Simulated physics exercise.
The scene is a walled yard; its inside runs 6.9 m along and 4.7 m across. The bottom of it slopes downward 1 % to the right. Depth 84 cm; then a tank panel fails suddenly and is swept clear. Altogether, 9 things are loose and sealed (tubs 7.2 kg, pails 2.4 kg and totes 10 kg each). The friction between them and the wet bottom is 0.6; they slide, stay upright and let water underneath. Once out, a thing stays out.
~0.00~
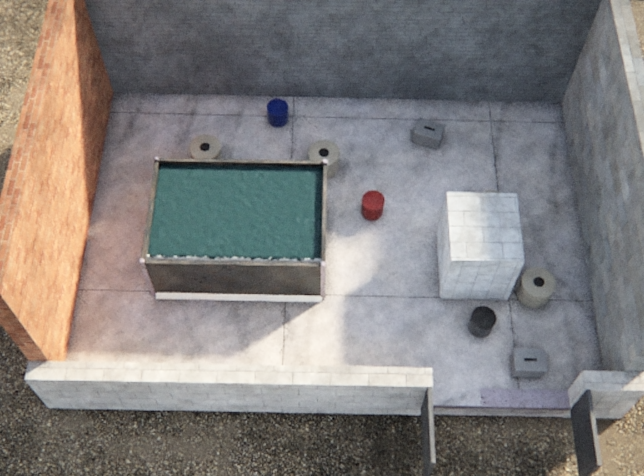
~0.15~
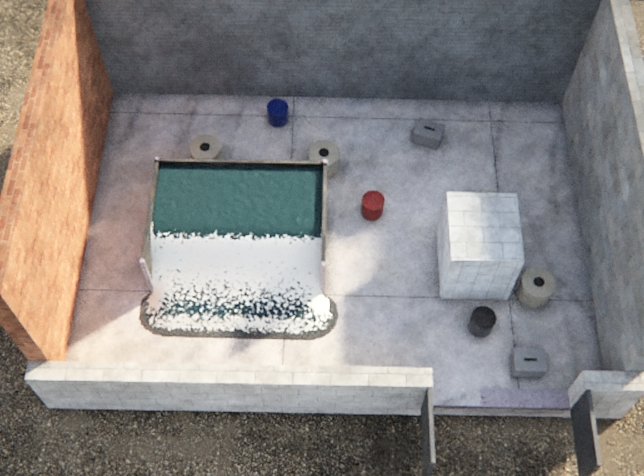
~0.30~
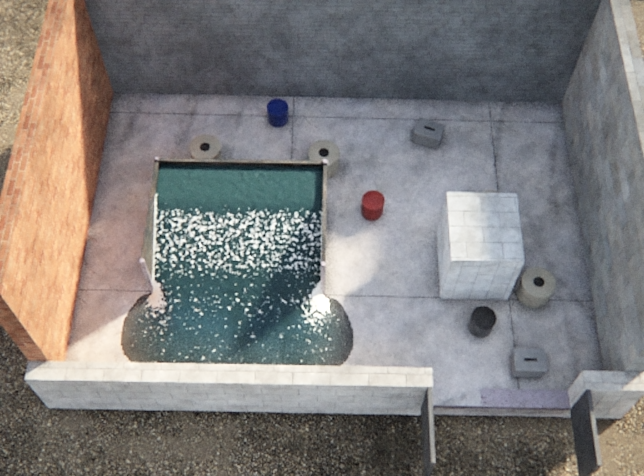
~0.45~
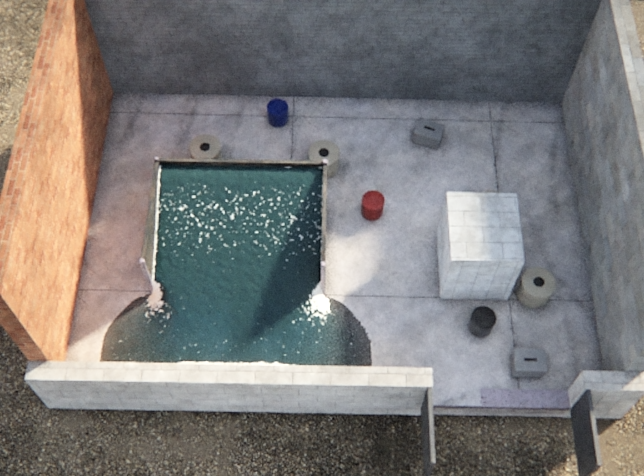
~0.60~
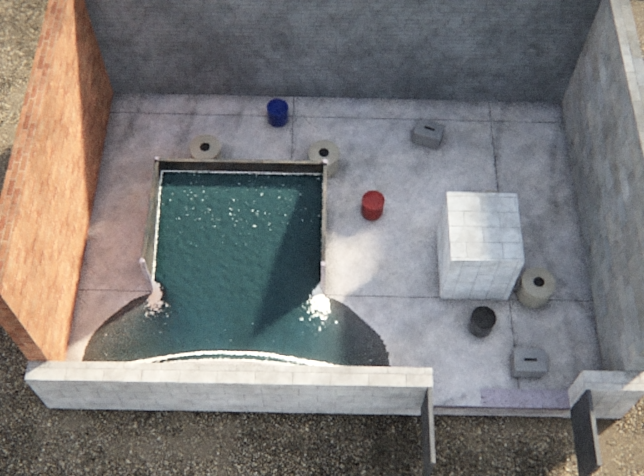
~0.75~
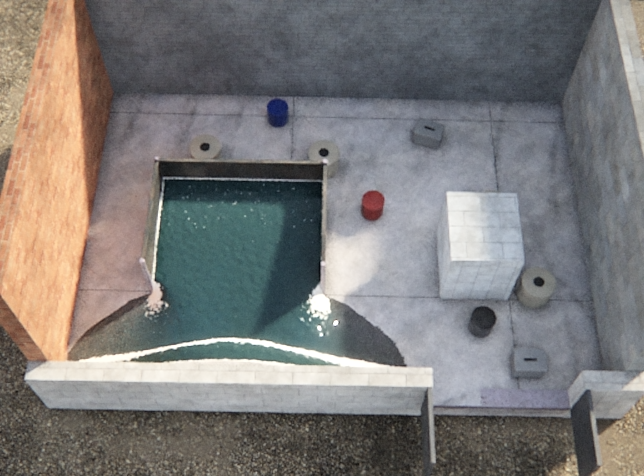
Walled yard with a tank of green water opening at the front, water pouring out and spreading along the near wall.
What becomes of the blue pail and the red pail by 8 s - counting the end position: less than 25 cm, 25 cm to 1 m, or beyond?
The blue pail leaves its spot far behind, the red pail leaves its spot far behind.
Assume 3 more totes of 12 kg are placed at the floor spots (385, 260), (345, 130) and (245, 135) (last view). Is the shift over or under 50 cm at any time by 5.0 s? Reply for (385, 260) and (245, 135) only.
So it goes behind the line, then behind the line.
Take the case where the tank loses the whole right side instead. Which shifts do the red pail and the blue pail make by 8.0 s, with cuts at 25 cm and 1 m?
In that case the red pail winds up well away while the blue pail creeps a small distance.
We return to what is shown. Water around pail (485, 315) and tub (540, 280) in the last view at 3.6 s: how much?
Around 16 cm and 4 cm.
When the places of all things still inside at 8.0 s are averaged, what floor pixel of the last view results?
It works out to somewhere near (430, 241) on the floor.
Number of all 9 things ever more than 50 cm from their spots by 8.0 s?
The total is 9.
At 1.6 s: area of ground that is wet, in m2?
13 m2.
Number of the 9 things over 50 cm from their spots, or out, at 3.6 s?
At that moment it comes to 3.
After 1.6 s the blue pail is near (277, 107), 0.0 m from its start, aground; the red pail is near (373, 200), 0.0 m from its start, aground; 0 of 9 are out; 0 afloat.
After 3.6 s the blue pail is near (305, 124), 0.5 m from its start, aground; the red pail is near (373, 200), 0.0 m from its start, aground; 0 of 9 are out; 2 afloat.
After 5.6 s the blue pail is near (391, 187), 2.2 m from its start, afloat; the red pail is near (372, 222), 0.4 m from its start, afloat; 1 of 9 are out; 5 afloat.
After 8.0 s the blue pail is near (401, 317), 3.8 m from its start, afloat; the red pail is near (353, 316), 1.8 m from its start, afloat; 1 of 9 are out; 7 afloat.
